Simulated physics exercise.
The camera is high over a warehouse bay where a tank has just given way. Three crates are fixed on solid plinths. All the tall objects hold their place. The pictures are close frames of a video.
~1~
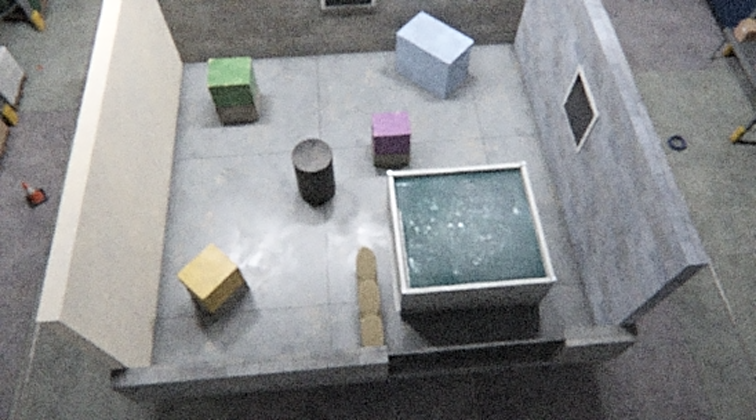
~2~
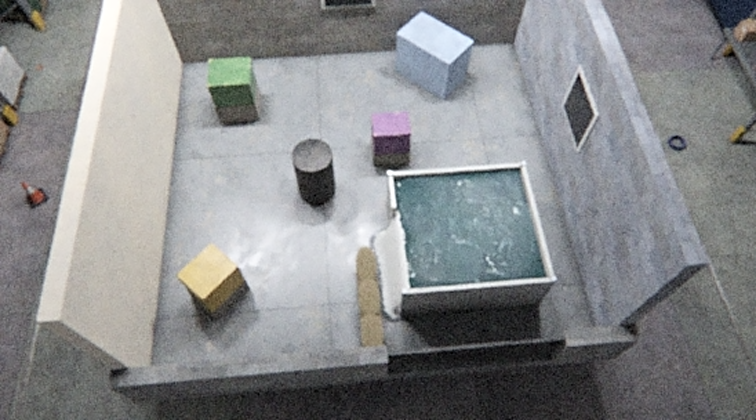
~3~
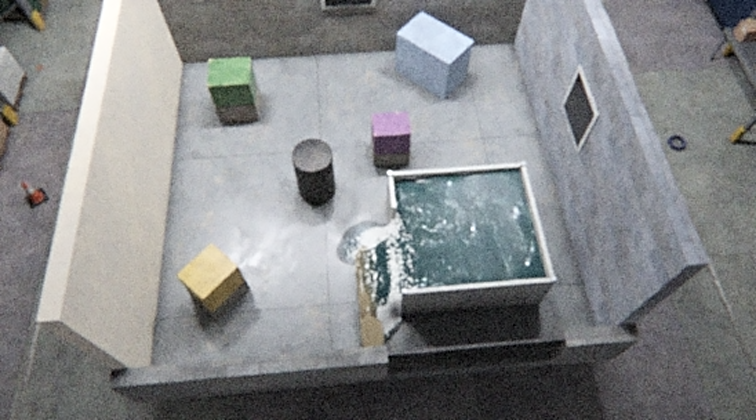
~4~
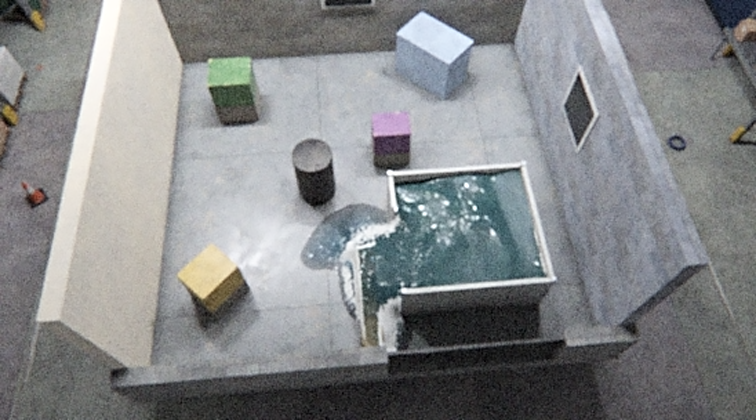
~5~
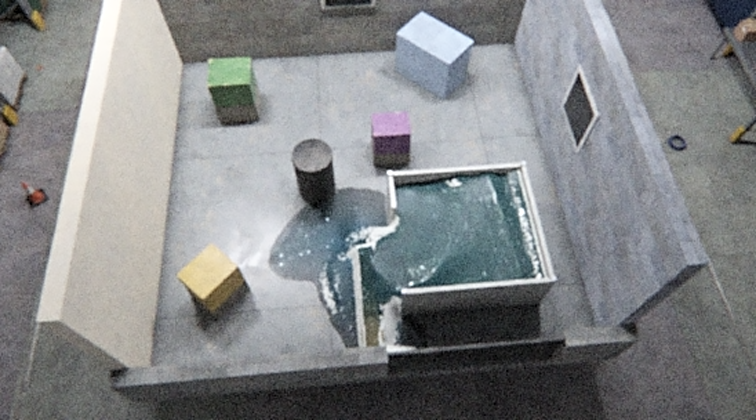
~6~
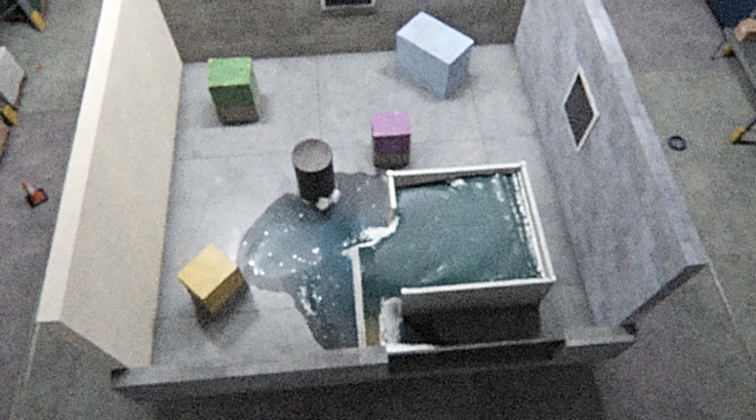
Dark green water bursts through the left side of a square open tank, spills over a row of low tan rounded objects, and spreads leftward across the grey floor, reaching a dark cylinder and nearing a yellow box.
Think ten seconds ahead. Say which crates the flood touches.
In the end: The purple crate stays dry; the green crate stays dry; the yellow crate stays dry.
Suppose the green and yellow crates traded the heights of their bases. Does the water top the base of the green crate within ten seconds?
Then: The green crate is safe.
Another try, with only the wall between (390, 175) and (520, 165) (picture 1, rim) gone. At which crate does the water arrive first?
It is the purple one.
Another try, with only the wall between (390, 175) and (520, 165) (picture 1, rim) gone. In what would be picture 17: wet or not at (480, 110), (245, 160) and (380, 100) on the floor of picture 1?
One after the other: Flooded, wet, awash.
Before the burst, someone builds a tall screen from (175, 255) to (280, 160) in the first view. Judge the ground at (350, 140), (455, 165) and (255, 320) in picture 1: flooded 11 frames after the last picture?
In that order: Under water, dry, covered.
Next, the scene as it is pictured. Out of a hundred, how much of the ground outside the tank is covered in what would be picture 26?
Some 70 per cent.
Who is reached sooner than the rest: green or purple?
First comes the one in purple.
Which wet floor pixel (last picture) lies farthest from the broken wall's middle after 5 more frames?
Around (171, 175).
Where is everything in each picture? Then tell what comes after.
The open tank at (467, 226) is whole and still, in the first picture.
Water pours out at (399, 263) and has run to (397, 319), in the second picture.
Water pours out at (399, 264) and has run to (383, 339), in the third picture.
Water pours out at (399, 265) and has run to (309, 249), in the fourth picture.
Water pours out at (399, 265) and has run to (276, 249), in the fifth picture.
Water pours out at (399, 264) and has run to (244, 248), in the sixth picture.
A moment on, water covers 40 % of the floor; the purple crate water round its plinth, the green crate not reached, the yellow crate water round its plinth.
Next, water covers 55 % of the floor; the purple crate water round its plinth, the green crate not reached, the yellow crate water round its plinth.
Then, water covers 70 % of the floor; the purple crate water round its plinth, the green crate water round its plinth, the yellow crate water round its plinth.
Later, water covers 90 % of the floor; the purple crate water round its plinth, the green crate water round its plinth, the yellow crate water round its plinth.
In the end, water covers 100 % of the floor; the purple crate stayed above the water, the green crate stayed above the water, the yellow crate stayed above the water.
